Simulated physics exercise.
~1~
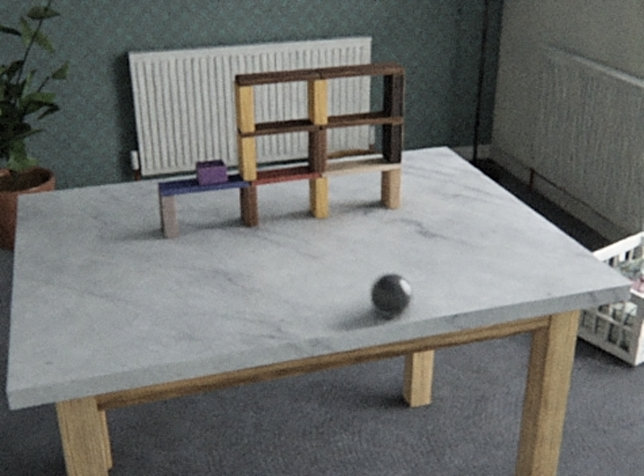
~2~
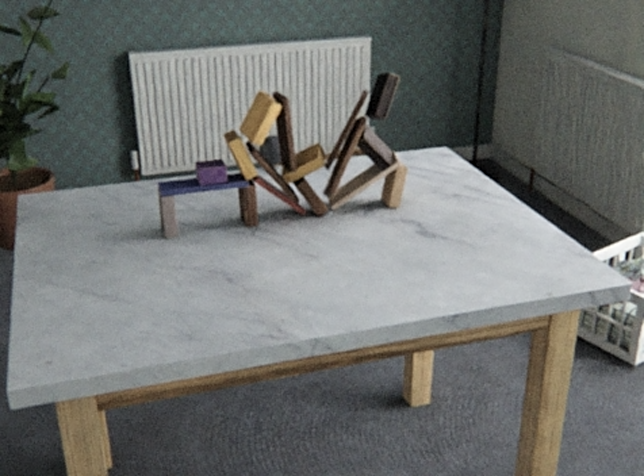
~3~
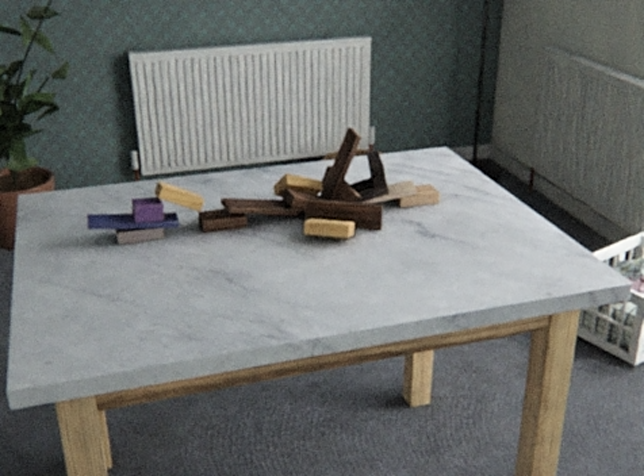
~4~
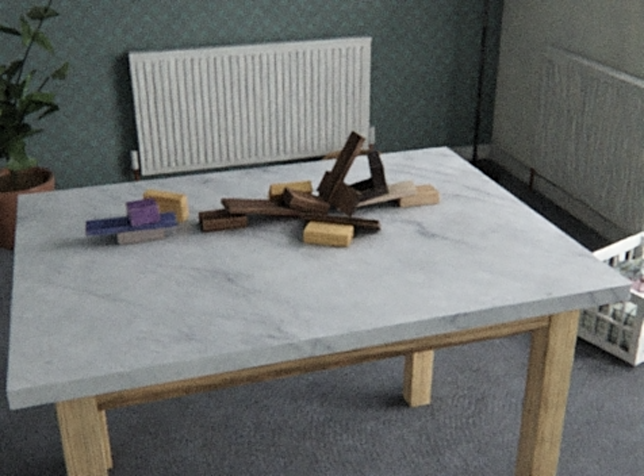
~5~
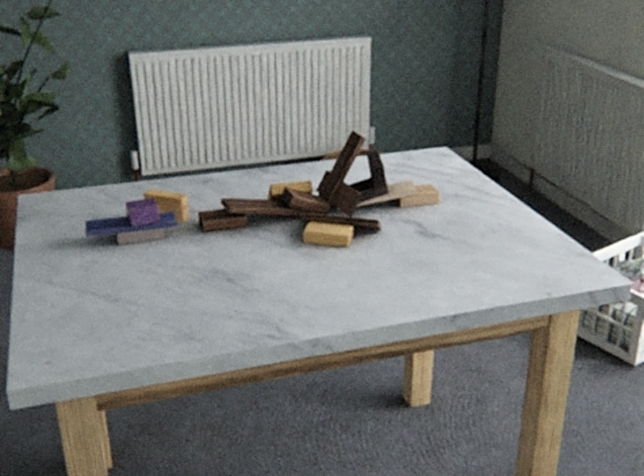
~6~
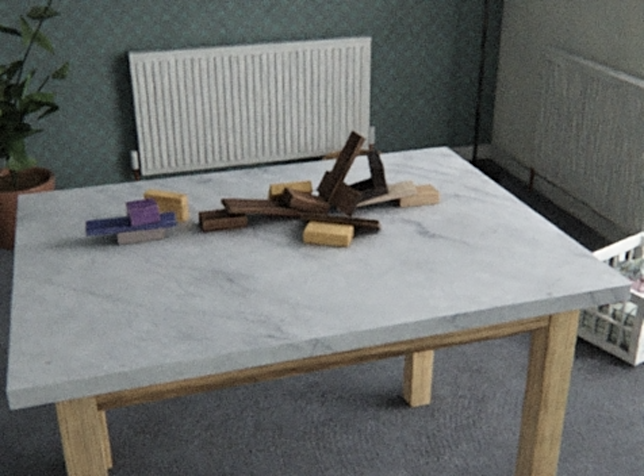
A dark grey ball sits near the front edge of a pale marble table with wooden legs, seen from slightly above in a room with green patterned walls, white radiators and a plant at left. Toward the back stands a structure of yellow, brown and tan blocks, with a low blue plank at left carrying a purple block and a red plank beside it. The ball reaches the structure, and its middle and right side buckle inward. Then everything collapses, the blue plank and purple block included. The pieces settle in a low, scattered heap, one dark piece leaning upward.
